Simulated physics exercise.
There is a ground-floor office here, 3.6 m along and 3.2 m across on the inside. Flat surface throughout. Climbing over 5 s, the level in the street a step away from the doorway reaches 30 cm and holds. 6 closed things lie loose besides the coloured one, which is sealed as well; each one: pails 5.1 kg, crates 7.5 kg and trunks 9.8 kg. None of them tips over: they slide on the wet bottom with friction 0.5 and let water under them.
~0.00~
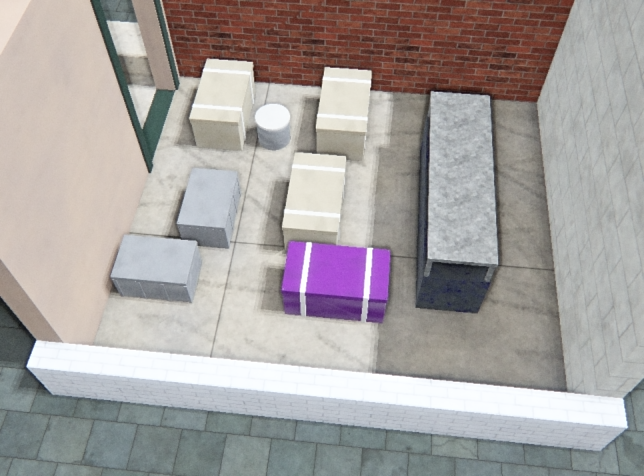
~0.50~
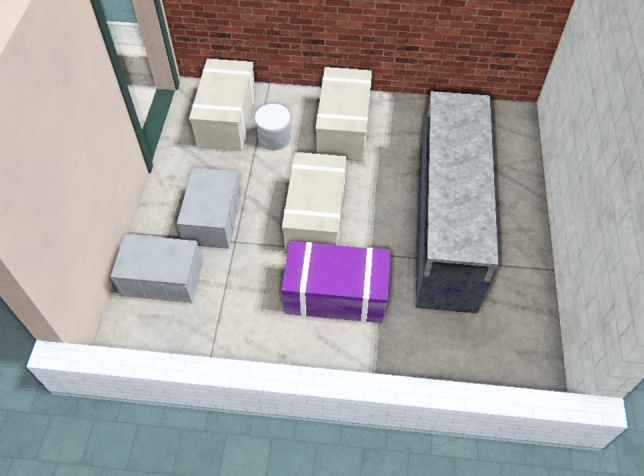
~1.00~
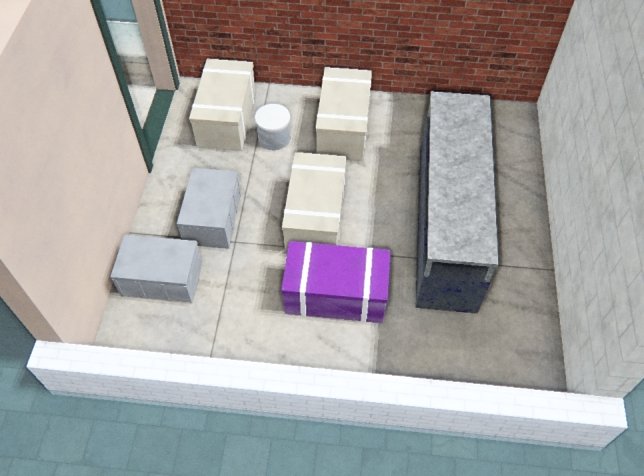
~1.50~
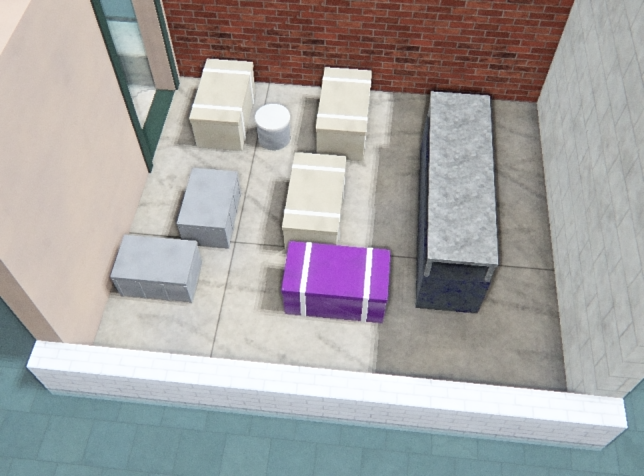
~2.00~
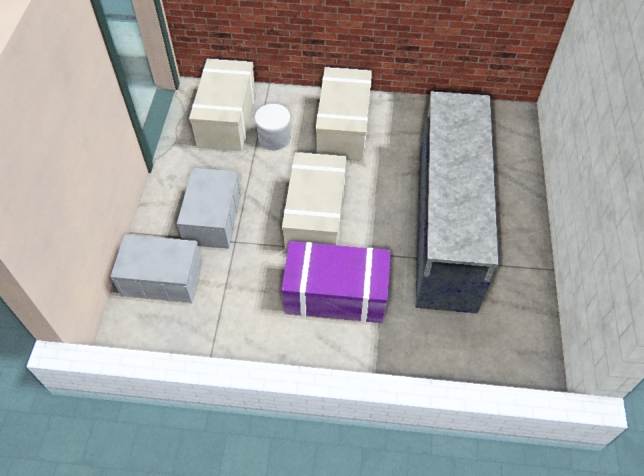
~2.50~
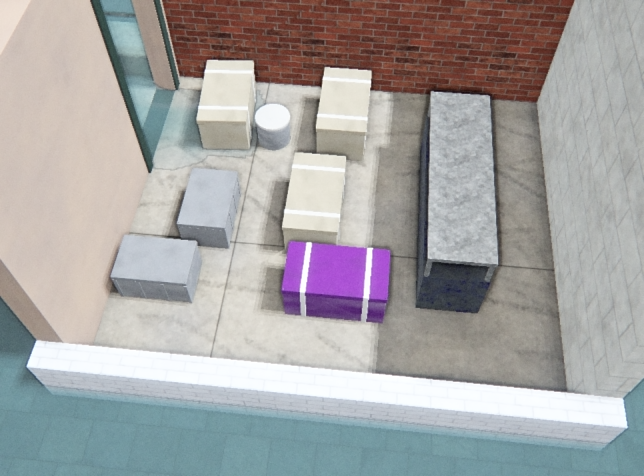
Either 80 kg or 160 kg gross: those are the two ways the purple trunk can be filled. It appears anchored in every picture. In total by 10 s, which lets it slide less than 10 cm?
I reckon the lighter ballast is ample.
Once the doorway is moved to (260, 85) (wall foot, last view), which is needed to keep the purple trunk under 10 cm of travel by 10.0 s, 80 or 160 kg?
If so, then the first option suffices.
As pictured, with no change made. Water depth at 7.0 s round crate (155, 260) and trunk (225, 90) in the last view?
Depth approx. 2 cm / 11 cm.
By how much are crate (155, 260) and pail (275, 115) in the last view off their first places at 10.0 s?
Shifts: 40 cm / 120 cm.
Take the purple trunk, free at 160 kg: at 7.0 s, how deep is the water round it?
About 8 cm.
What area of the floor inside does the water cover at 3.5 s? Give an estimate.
2.5 m2.
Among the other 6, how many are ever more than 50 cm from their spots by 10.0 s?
The count comes to 4.
After 3.5 s the purple trunk would be 0 cm from its start with 80 kg and 0 cm from its start with 160 kg; 0 cm of water round it then.
After 4.5 s the purple trunk would be 0 cm from its start with 80 kg and 0 cm from its start with 160 kg; 1 cm of water round it then.
After 7.0 s the purple trunk would be 0 cm from its start with 80 kg and 0 cm from its start with 160 kg; 8 cm of water round it then.
After 10.0 s the purple trunk would be 0 cm from its start with 80 kg and 0 cm from its start with 160 kg; 14 cm of water round it then.
